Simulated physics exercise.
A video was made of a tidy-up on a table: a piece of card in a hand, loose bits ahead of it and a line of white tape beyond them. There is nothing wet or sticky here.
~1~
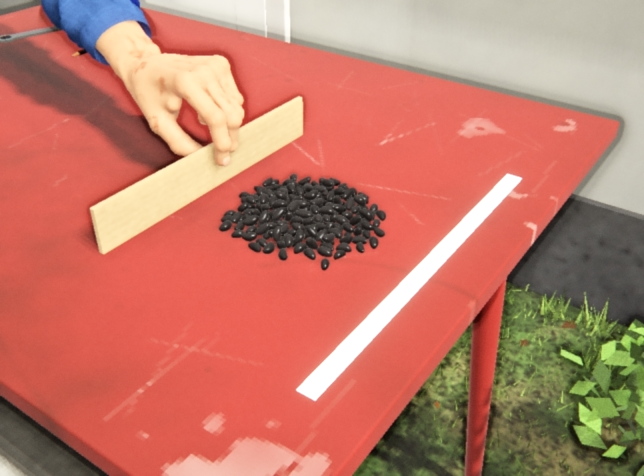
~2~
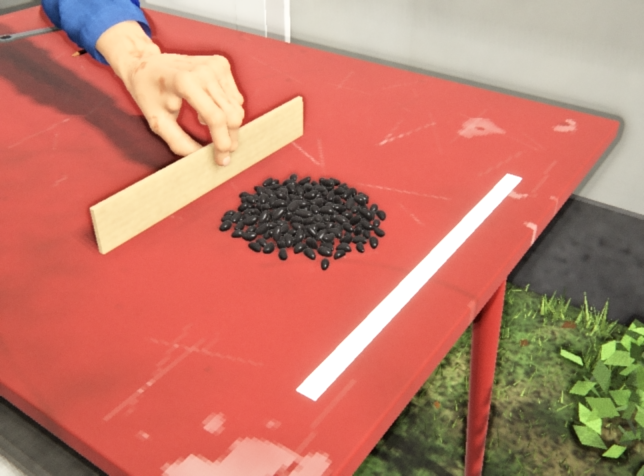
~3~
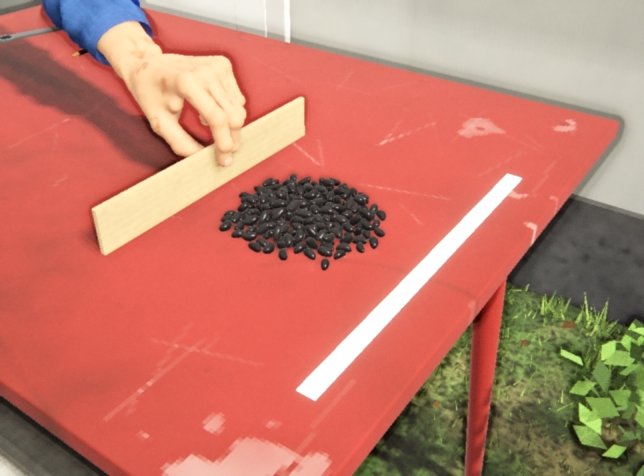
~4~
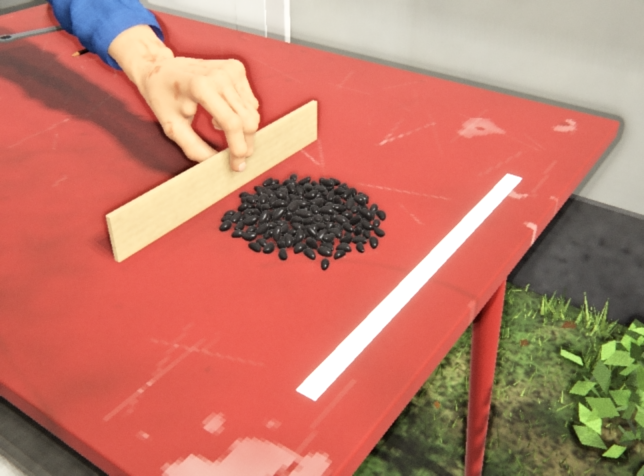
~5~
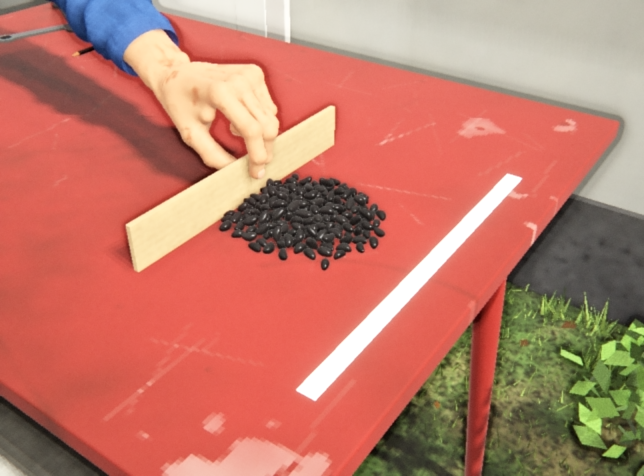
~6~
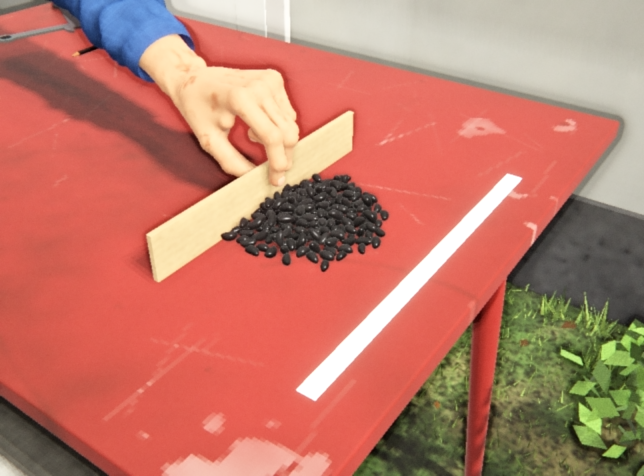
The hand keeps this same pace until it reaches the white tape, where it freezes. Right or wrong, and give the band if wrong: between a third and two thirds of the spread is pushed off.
Right.
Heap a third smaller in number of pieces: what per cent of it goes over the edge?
I'd say close to 40 per cent.
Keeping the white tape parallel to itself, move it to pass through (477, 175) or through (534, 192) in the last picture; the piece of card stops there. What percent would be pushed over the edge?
First try close to 20 percent, second try close to 90 percent.
Soon, piece of card still moving, near (351, 194); heap all on the table, its front near (461, 269).
A while on, piece of card stopped at the white tape; heap about a third over the edge.
Towards the end, piece of card stopped at the white tape; heap about half over the edge.
Finally, piece of card stopped at the white tape; heap about half over the edge.
